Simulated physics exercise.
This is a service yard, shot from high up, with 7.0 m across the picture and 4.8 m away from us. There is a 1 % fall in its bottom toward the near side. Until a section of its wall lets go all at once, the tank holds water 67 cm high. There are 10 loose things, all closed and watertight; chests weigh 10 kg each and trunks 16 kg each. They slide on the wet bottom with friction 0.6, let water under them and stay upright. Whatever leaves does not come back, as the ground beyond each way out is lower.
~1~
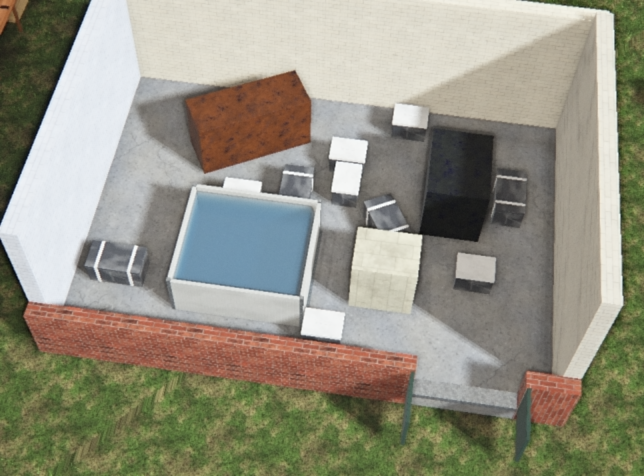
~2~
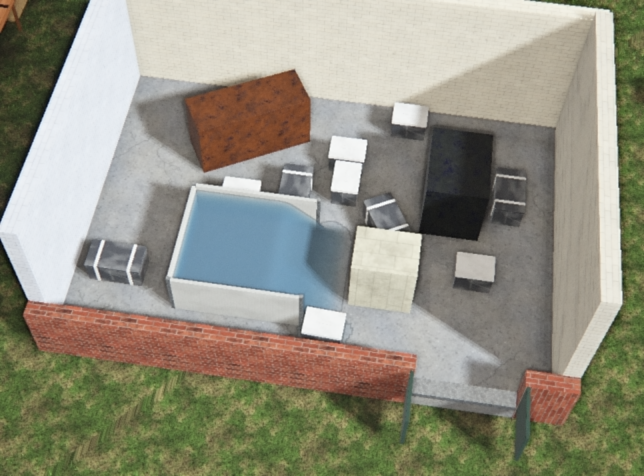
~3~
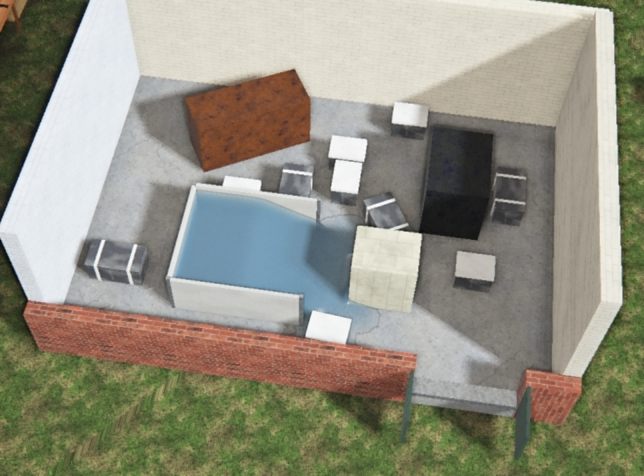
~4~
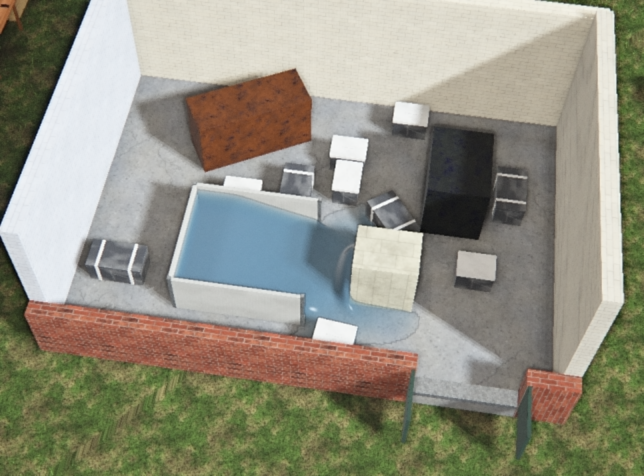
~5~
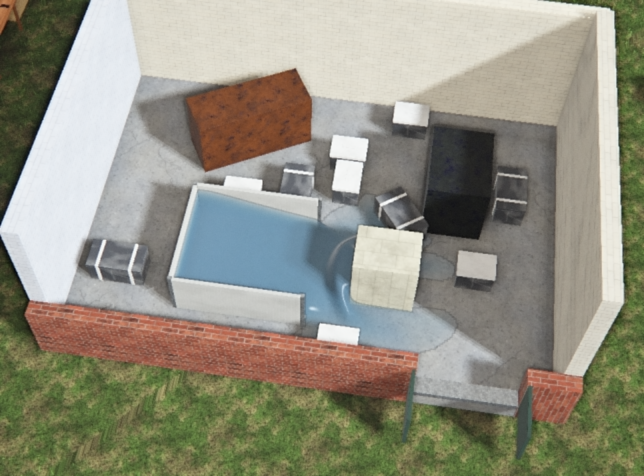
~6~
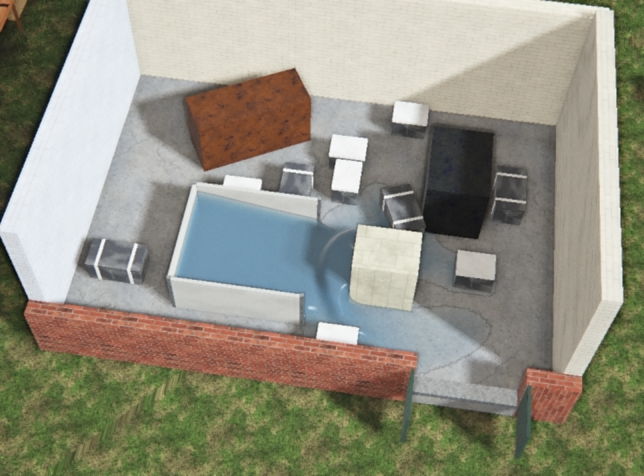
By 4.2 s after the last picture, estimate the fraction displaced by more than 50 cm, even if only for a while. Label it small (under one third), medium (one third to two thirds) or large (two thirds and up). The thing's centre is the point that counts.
Medium.
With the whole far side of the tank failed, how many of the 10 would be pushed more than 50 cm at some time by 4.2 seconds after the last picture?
Then it comes to 8 of them.
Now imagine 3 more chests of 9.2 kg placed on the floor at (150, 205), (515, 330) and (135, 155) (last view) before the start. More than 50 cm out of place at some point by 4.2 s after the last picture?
Outcome: Stays within first, breaks the threshold next, stays within last.
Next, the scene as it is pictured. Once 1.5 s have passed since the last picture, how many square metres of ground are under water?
About 17 m2.
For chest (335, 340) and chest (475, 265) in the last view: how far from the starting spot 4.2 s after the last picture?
Object 1: 300 cm. Object 2: 120 cm.
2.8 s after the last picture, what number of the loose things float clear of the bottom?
My tally comes to 3.
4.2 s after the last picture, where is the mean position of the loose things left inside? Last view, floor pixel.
Close to pixel (313, 199).
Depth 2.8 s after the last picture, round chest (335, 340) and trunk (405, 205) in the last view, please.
Depths: Near 4 cm, then near 9 cm.
Then, 0.4 s after the last picture 0 of 10 are over 50 cm from their spots; 1 afloat.
Then, 1.5 s after the last picture 2 of 10 are over 50 cm from their spots; 4 afloat.
Then, 2.8 s after the last picture 4 of 10 are over 50 cm from their spots; 3 afloat.
Then, 4.2 s after the last picture 4 of 10 are over 50 cm from their spots, and 4 have been at some point; 5 afloat.
